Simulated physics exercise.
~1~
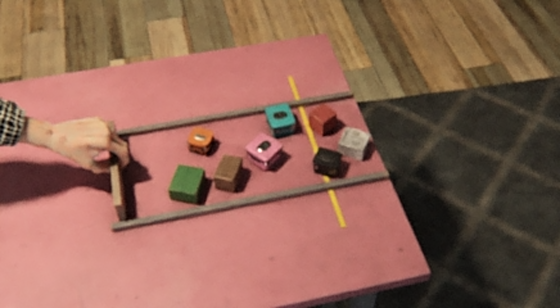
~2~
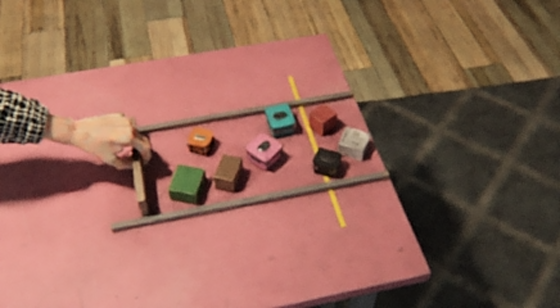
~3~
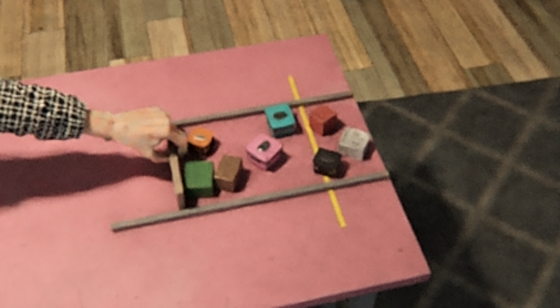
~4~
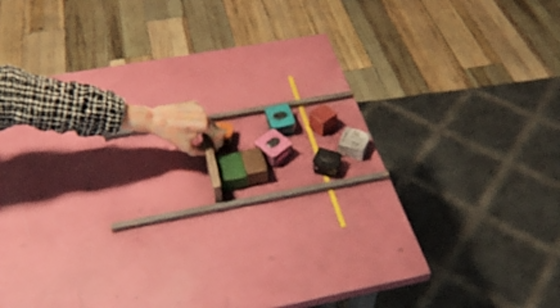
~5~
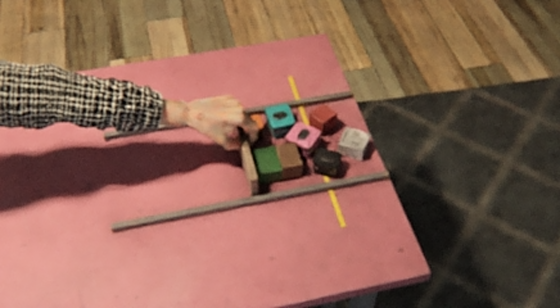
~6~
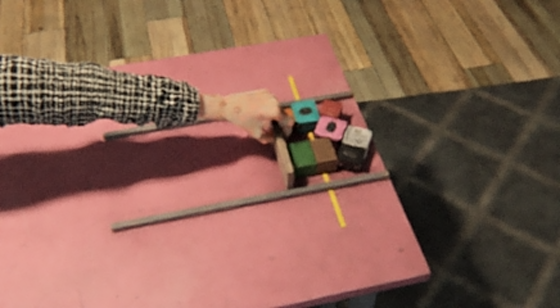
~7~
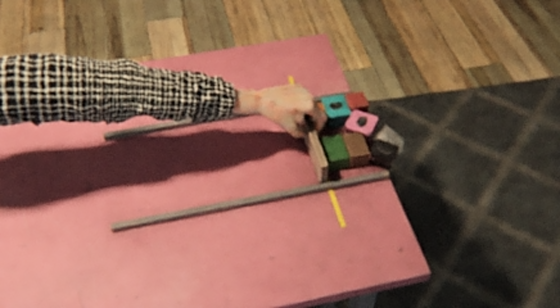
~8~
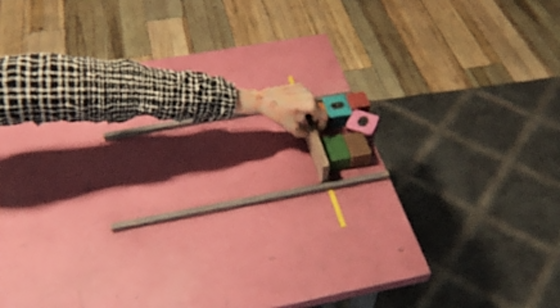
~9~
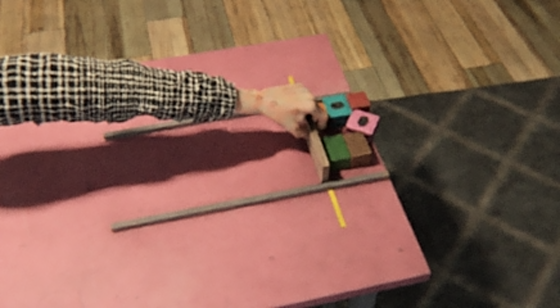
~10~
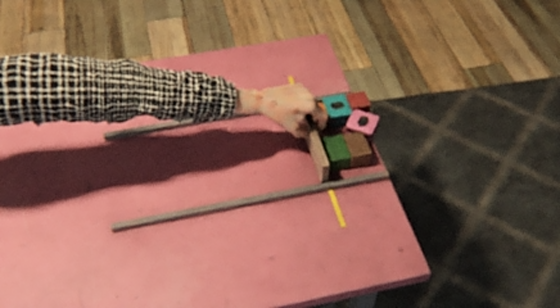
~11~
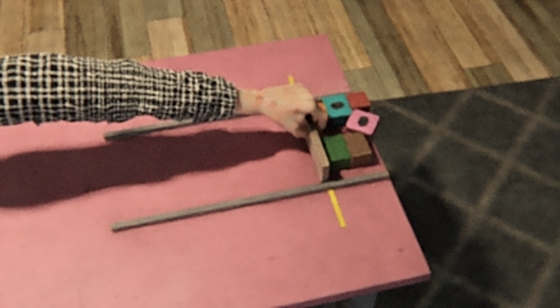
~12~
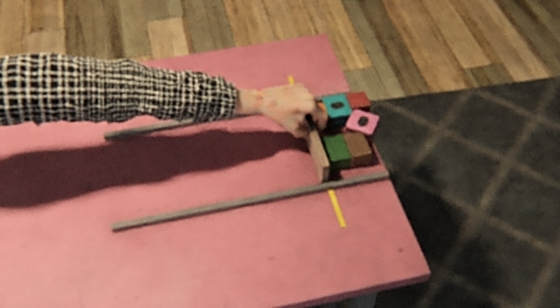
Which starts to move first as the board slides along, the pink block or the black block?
The pink block starts to move first, while the black block stays still until the bunched blocks are pushed further to the right.
A hand in a black-and-white checked sleeve holds a small upright board on a pink table, seen from above at an angle by a still camera. Two grey rails form a wide channel toward the table's right end, crossed by a yellow tape line, with orange, green, brown, pink, teal, red, black and white blocks scattered inside. The hand slides the board right, gathering the green, orange and brown blocks, then the pink and teal ones. The bunched blocks crowd past the tape, and the black and white ones drop off the end. The board stops at the tape, and the remaining blocks rest by the edge.
